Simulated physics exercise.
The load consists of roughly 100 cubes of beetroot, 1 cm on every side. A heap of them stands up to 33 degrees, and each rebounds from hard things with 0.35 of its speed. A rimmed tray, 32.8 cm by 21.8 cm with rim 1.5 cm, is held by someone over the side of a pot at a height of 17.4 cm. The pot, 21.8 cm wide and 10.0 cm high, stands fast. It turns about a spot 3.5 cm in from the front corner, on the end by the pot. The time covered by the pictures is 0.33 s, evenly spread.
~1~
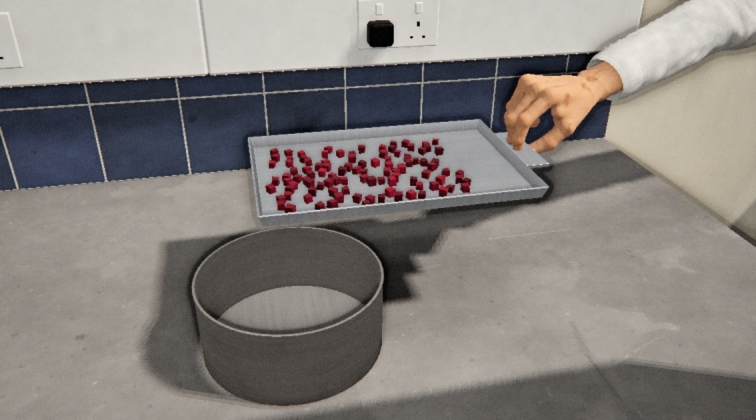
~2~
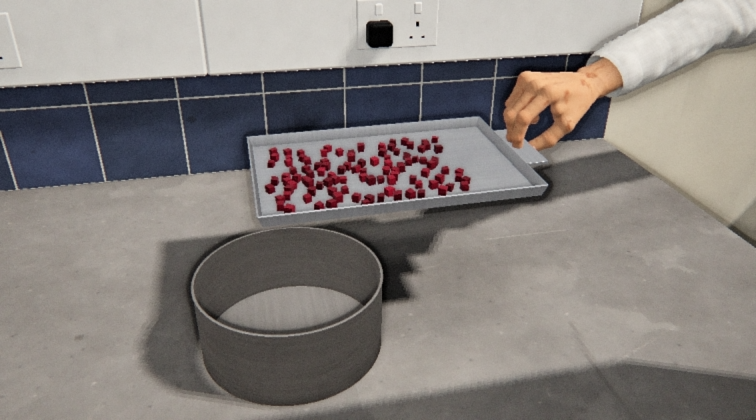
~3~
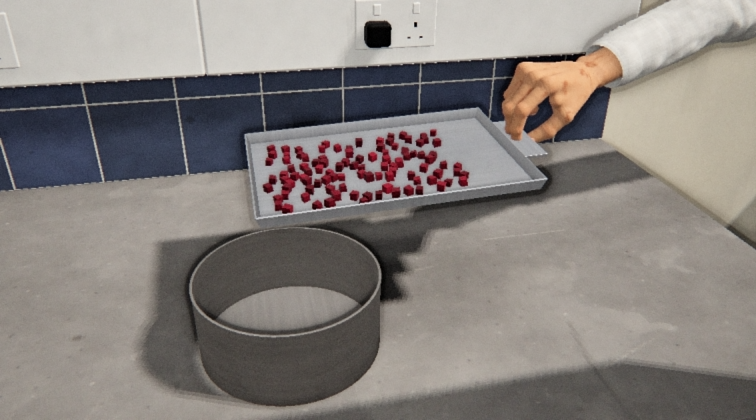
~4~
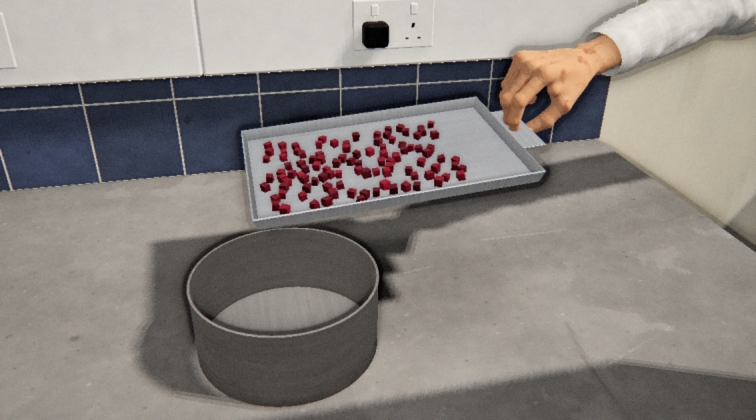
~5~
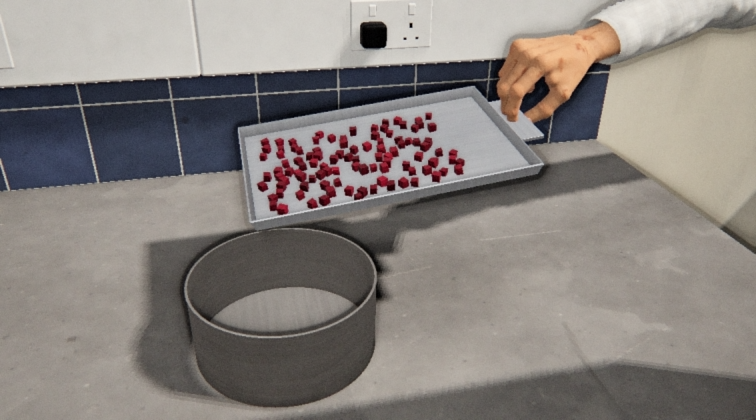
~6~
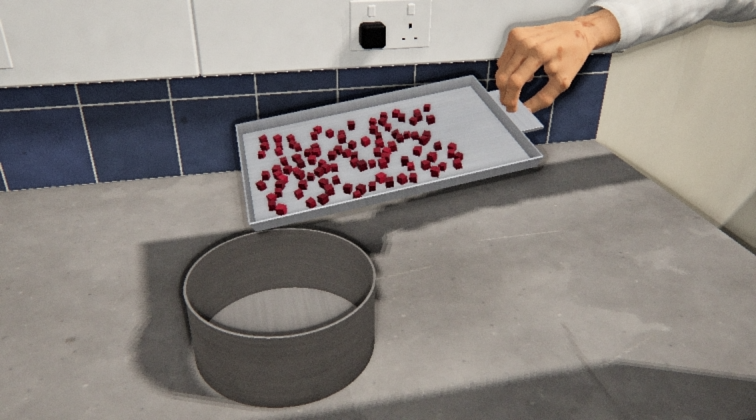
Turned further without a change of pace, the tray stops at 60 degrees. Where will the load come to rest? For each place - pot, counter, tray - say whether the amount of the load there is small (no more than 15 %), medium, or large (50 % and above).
Pot: Medium; counter: Small; tray: Large.
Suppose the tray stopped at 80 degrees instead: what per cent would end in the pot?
That would give about 35 per cent.
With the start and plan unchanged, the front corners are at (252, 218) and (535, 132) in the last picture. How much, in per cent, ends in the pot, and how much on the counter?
In the pot: 10 per cent; on the counter: 20 per cent.
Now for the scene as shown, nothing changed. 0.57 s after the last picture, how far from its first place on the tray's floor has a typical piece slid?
2 cm.
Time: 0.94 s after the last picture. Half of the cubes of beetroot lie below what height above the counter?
The halfway mark is near 20 cm.
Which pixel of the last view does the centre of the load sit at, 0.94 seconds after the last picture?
At that moment the load's centre is around (273, 196).
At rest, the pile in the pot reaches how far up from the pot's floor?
Roughly 1.0 cm up.
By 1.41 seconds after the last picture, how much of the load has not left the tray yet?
It comes to near 65 per cent.
Then, 0.57 s after the last picture, tilt 34 degrees; the tray holds 100 %, the pot 0 %.
Then, 0.94 s after the last picture, tilt 49 degrees; the tray holds 90 %, the pot 0 %.
Then, 1.41 s after the last picture, tilt 60 degrees; the tray holds 65 %, the pot 35 %.
In the end, pot 35 %, counter 0 %, tray 65 %.
